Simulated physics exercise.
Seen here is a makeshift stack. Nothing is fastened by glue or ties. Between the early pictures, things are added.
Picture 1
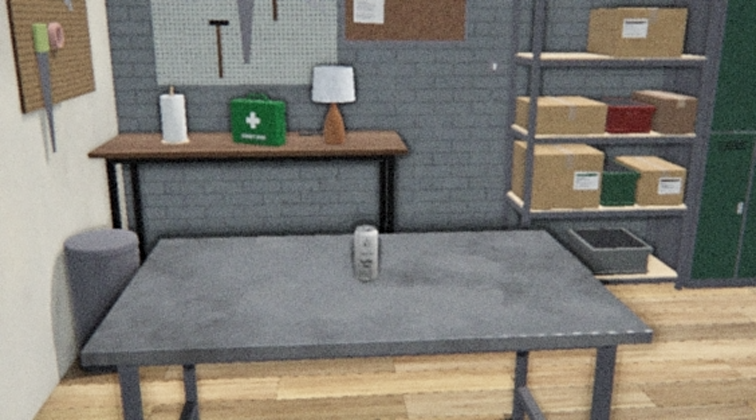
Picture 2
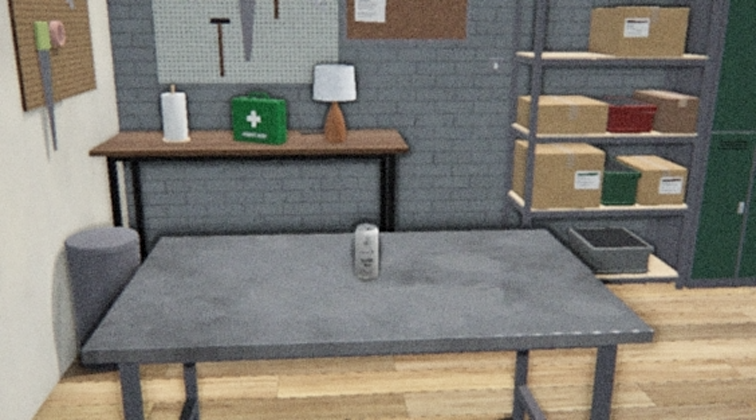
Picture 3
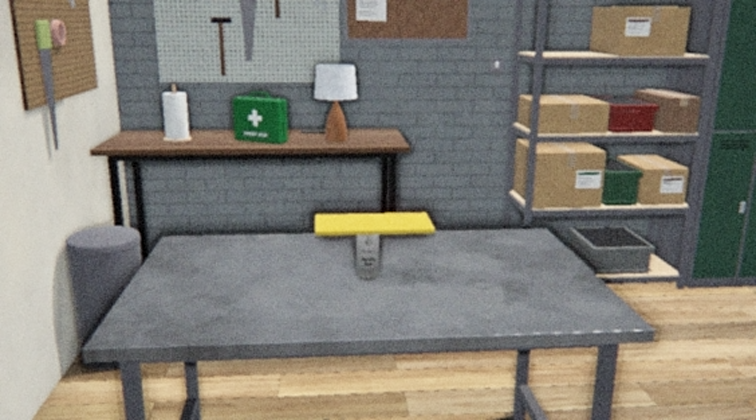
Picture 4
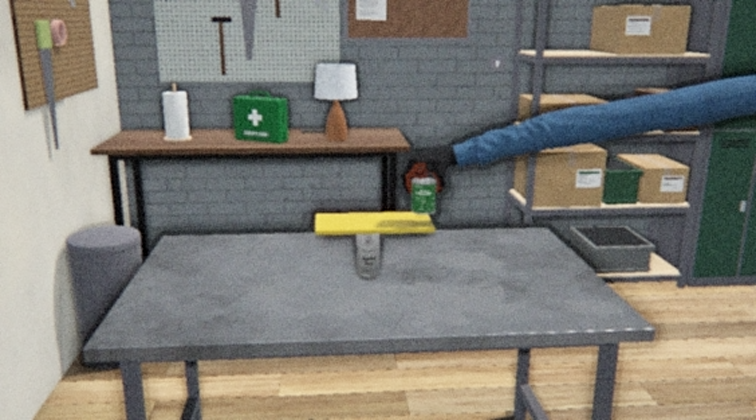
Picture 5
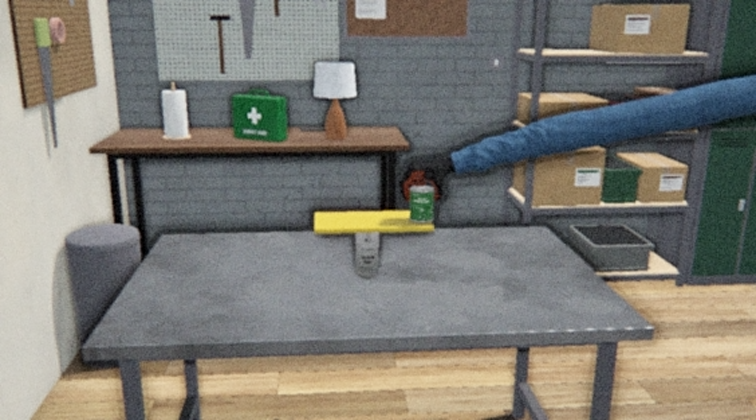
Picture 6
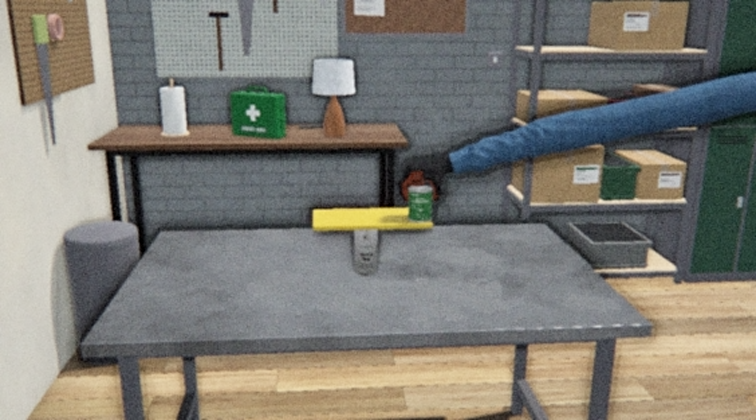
To begin with, a white can stands alone on a gray table in a workshop, and then a yellow board appears lying across its top. A blue-sleeved arm reaches in from the right holding a green tin and lowers it slightly onto the board's right end, where the hand stays beside it.
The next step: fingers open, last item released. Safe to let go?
The stack breaks down.
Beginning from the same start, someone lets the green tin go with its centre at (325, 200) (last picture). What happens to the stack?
Outcome: Collapse.
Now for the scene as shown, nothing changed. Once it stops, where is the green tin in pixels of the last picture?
Near (451, 269).
Then, 0.40 s on from there, green tin now fallen; yellow lid turned 74° from how it was put.
Then, 1.00 s on from there, yellow lid now fallen; white can turned 39° from how it was put.
In the end, fallen, white can, yellow lid and green tin. At the end, from the last picture's camera, green tin near (452, 269). The stack loses its balance.
